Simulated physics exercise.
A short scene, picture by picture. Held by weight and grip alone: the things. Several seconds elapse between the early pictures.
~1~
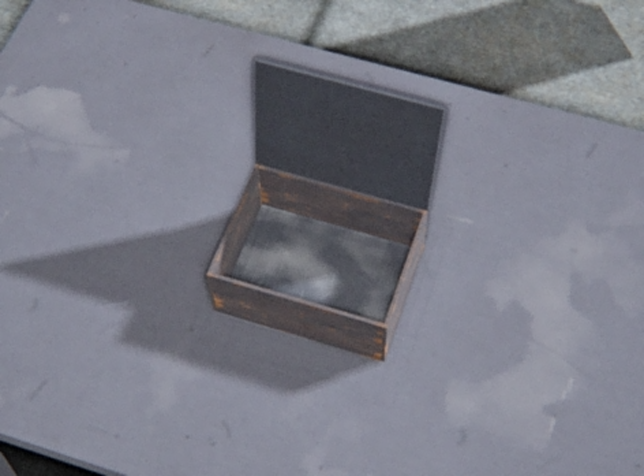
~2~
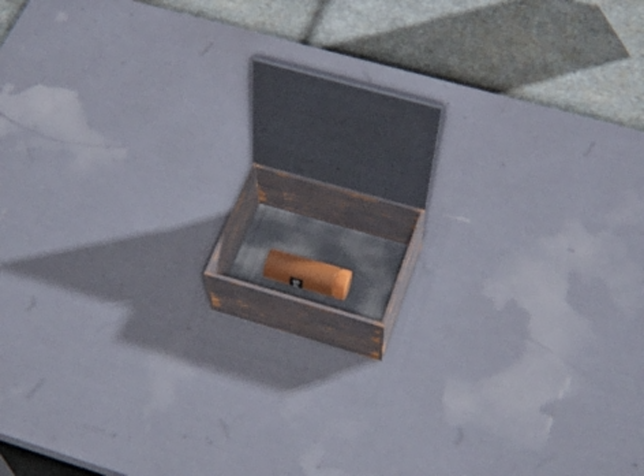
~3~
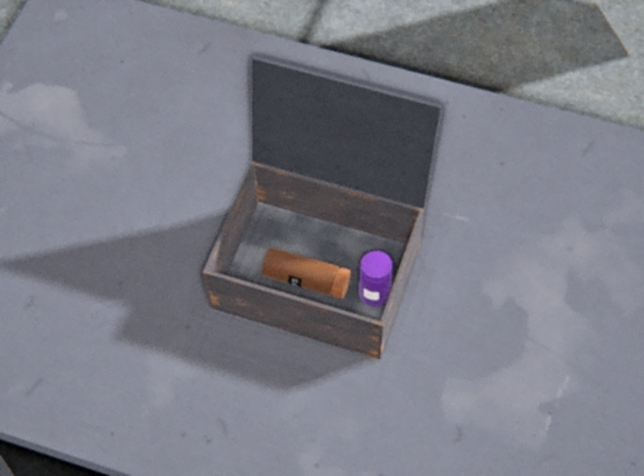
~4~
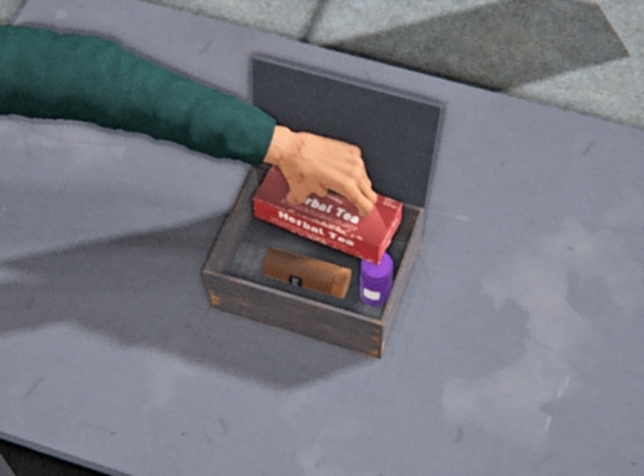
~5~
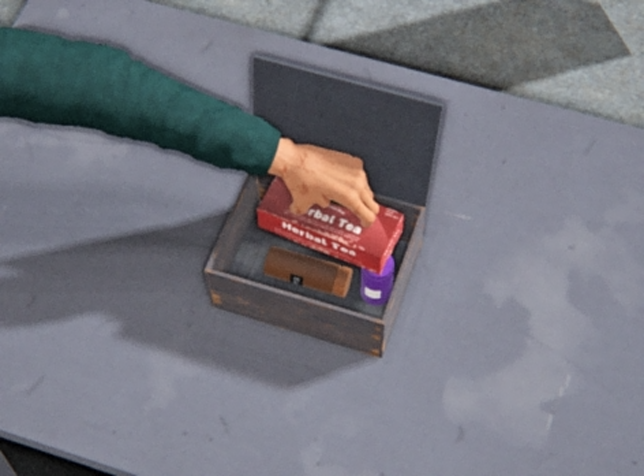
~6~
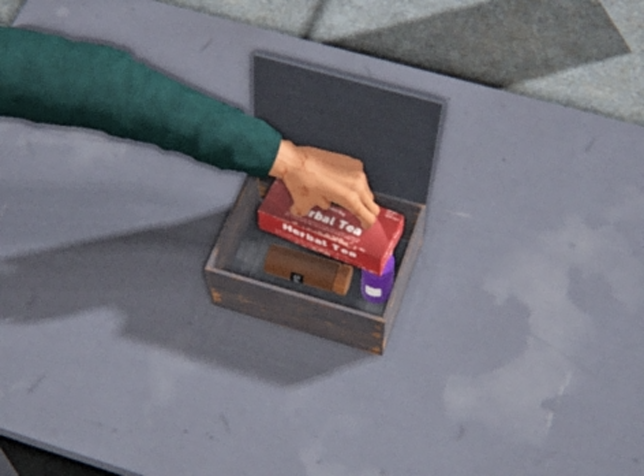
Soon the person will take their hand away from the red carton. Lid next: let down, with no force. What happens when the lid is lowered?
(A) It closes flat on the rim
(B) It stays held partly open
Option A: It closes flat on the rim.
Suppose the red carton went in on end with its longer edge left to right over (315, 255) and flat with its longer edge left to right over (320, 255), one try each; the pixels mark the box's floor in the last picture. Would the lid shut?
First, it gets propped open; second, it comes fully down.
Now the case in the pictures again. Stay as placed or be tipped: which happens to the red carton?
Once everything settles, the red carton ends up at a slant.
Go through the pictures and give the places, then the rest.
In the first picture, the last thing is not in view yet.
In the second picture, the last thing is not in view yet; brown shaker (308, 275).
In the third picture, the last thing is not in view yet; brown shaker (307, 273).
In the fourth picture, on its way; red carton (328, 210); brown shaker (307, 273).
In the fifth picture, on its way; red carton (330, 220); brown shaker (308, 272).
In the sixth picture, in place under the hand; red carton (331, 222); brown shaker (309, 270).
Then, 0.40 s past the last view, red carton on its side near (344, 223); brown shaker displaced a little.
Then, 1.30 s past the last view, lid 76° above the rim; red carton on its side near (344, 223); brown shaker displaced about its own width.
Then, 1.70 s past the last view, lid 47° above the rim; red carton on its side near (344, 223); brown shaker displaced about its own width.
Then, 2.10 s past the last view, lid 10° above the rim; red carton on its side near (344, 223); brown shaker displaced about its own width.
Finally, lid shut; down or leaning hard in the box, red carton; moved from the start, brown shaker; purple shaker still in place. Final places as the last picture's camera would see them, red carton near (344, 223).
